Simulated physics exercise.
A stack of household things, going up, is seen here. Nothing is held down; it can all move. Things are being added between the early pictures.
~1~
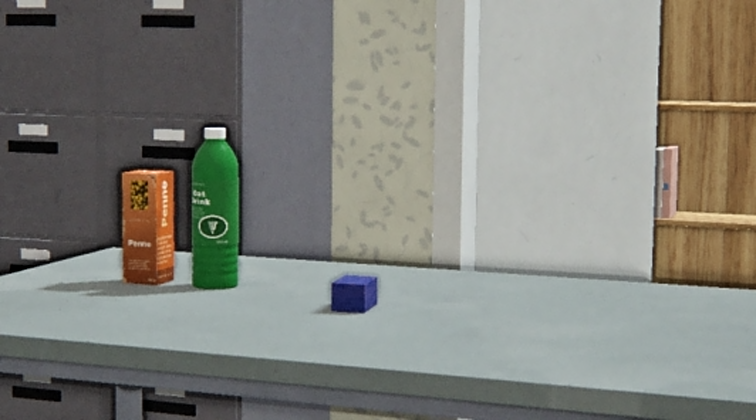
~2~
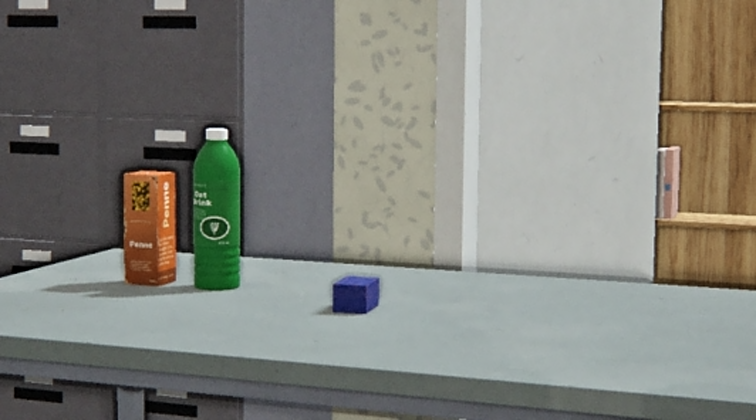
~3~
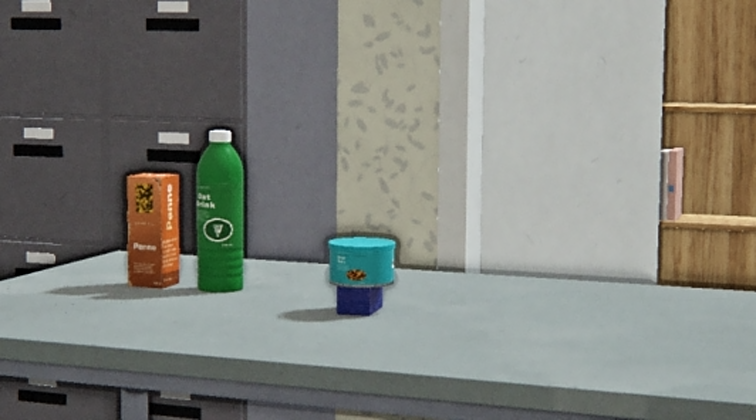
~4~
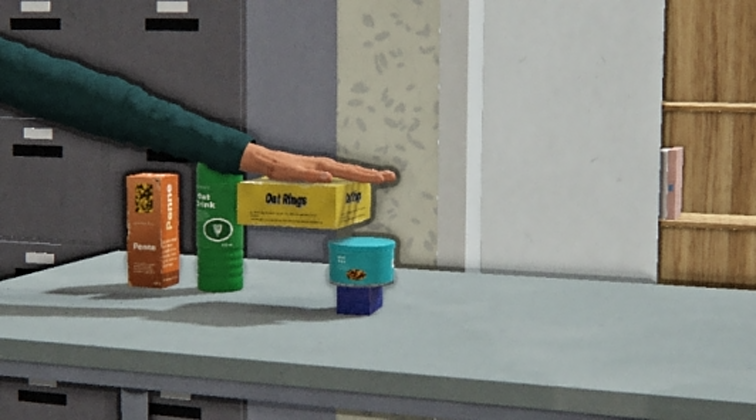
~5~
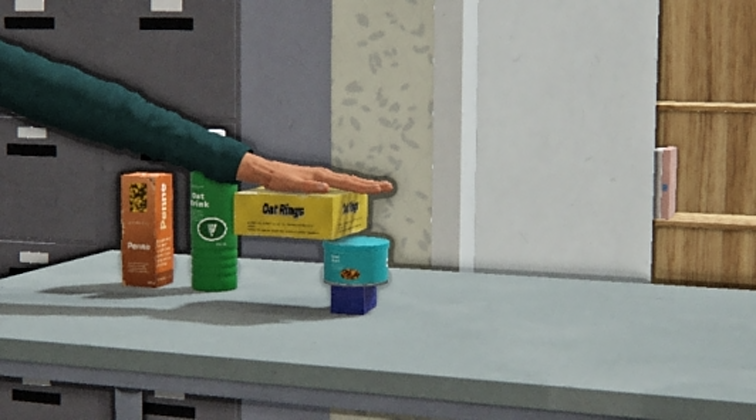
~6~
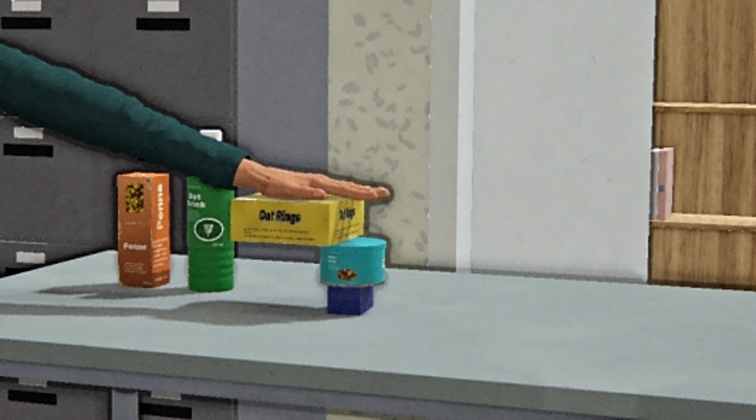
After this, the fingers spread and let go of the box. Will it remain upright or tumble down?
It doesn't stay upright.
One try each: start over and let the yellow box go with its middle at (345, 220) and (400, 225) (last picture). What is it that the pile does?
Case 1: Stable. Case 2: Collapse.
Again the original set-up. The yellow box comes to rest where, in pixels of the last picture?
In the final view it sits at roughly (260, 253).
Then, 0.30 s on from there, yellow box now fallen.
Then, 0.60 s on from there, things are still on the move.
Then, 1.80 s on from there, nothing new.
In the end, fallen, yellow box; the other 4 unmoved. At the end, from the last picture's camera, yellow box near (260, 253). The pile gives way.
